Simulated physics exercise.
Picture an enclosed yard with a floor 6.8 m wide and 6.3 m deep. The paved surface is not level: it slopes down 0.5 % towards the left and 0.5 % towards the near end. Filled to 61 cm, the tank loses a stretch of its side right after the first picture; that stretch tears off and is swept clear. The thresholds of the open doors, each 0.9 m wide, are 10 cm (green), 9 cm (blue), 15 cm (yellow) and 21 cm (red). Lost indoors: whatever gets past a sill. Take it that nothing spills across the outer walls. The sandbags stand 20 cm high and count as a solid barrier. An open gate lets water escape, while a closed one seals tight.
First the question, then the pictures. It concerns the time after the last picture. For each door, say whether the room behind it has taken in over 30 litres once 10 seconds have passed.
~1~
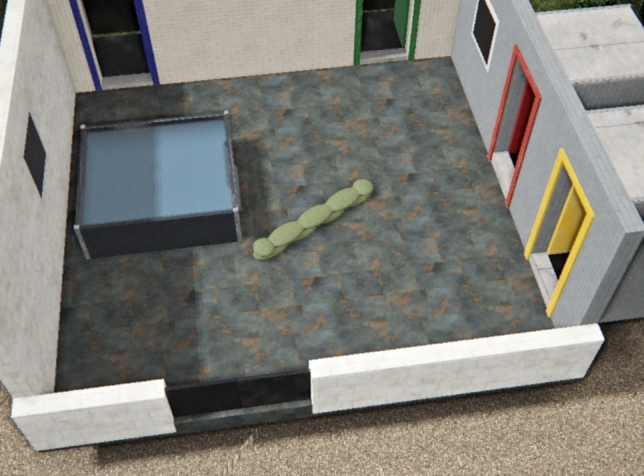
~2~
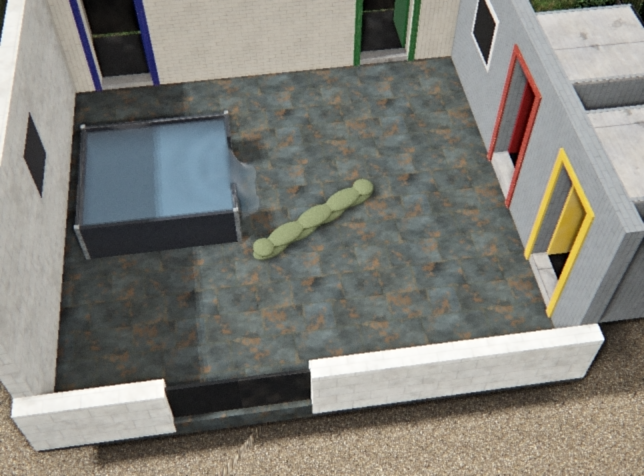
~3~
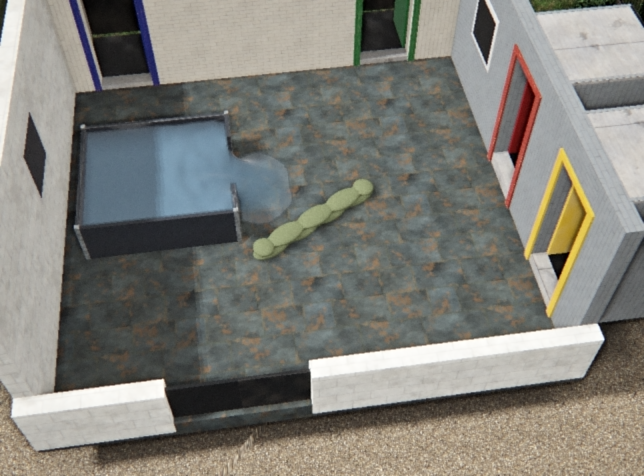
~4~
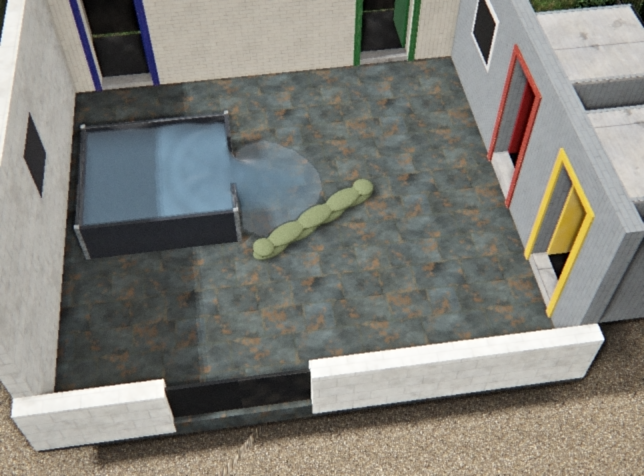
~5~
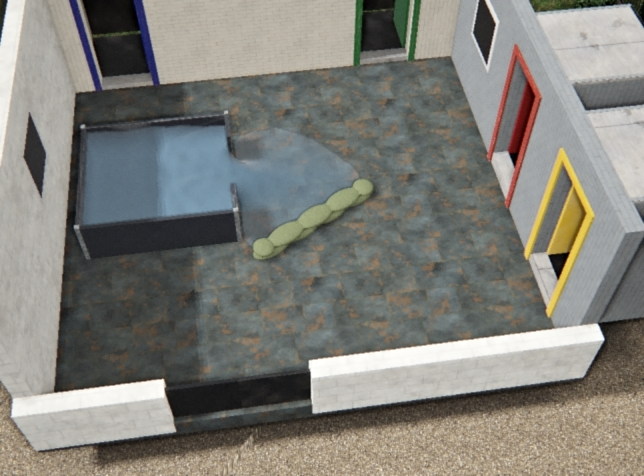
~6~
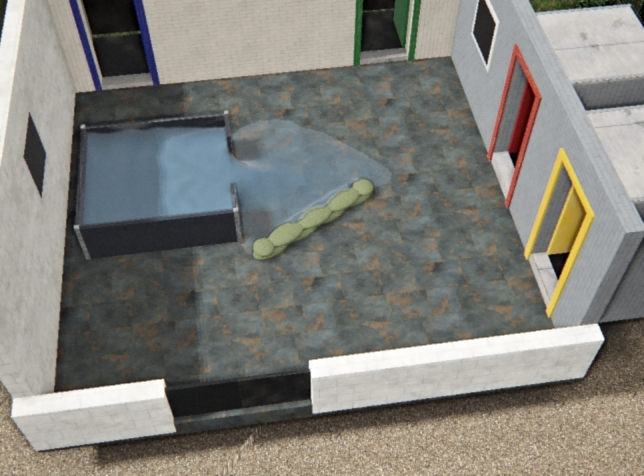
In order: Green door: The inflow ends up higher than the cap, blue door: The inflow ends up lower than the cap, yellow door: The inflow ends up lower than the cap, red door: The inflow ends up lower than the cap.
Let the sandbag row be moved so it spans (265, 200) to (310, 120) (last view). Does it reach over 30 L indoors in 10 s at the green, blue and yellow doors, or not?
Result: Green door inside the limit; blue door inside the limit; yellow door inside the limit.
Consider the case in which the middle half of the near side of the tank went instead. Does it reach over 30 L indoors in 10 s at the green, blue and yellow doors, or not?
Against that limit: Green below, blue under, yellow not over.
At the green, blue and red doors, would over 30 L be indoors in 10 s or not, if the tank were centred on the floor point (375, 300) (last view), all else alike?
For the green door, the amount is acceptable; for the blue door, the amount is acceptable; for the red door, the amount is acceptable.
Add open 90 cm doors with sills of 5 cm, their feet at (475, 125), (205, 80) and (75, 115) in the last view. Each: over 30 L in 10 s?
So, in the order given, it's beyond the mark, then shy of the mark, then shy of the mark.
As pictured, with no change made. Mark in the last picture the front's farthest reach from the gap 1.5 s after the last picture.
I'd mark it close to (442, 58).
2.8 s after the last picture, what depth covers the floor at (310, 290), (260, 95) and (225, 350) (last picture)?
1, 0 and 0 cm, respectively.
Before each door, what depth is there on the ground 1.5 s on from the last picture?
Readings (cm): Green = 8; blue = 0; yellow = 0; red = 9.
Then, 0.7 s after the last picture water covers 20 % of the floor and is deepest (37 cm) near (240, 190); green door not reached, blue door not reached, yellow door not reached, red door 4 cm at the sill, 0 L in.
Then, 1.5 s after the last picture water covers 35 % of the floor and is deepest (32 cm) near (323, 207); green door 8 cm at the sill, 0 L in, blue door not reached, yellow door not reached, red door 9 cm at the sill, 0 L in.
Then, 2.8 s after the last picture water covers 35 % of the floor and is deepest (30 cm) near (447, 98); green door 20 cm at the sill, 15 L in, blue door not reached, yellow door 3 cm at the sill, 0 L in, red door 12 cm at the sill, 0 L in.
Then, 5.3 s after the last picture water covers 65 % of the floor and is deepest (16 cm) near (449, 105); green door 16 cm at the sill, 85 L in, blue door 2 cm at the sill, 0 L in, yellow door 4 cm at the sill, 0 L in, red door 10 cm at the sill, 0 L in.
Then, 9.3 s after the last picture water covers 90 % of the floor and is deepest (12 cm) near (138, 130); green door 9 cm at the sill, 115 L in, blue door 9 cm at the sill, 0 L in, yellow door 6 cm at the sill, 0 L in, red door 7 cm at the sill, 0 L in.
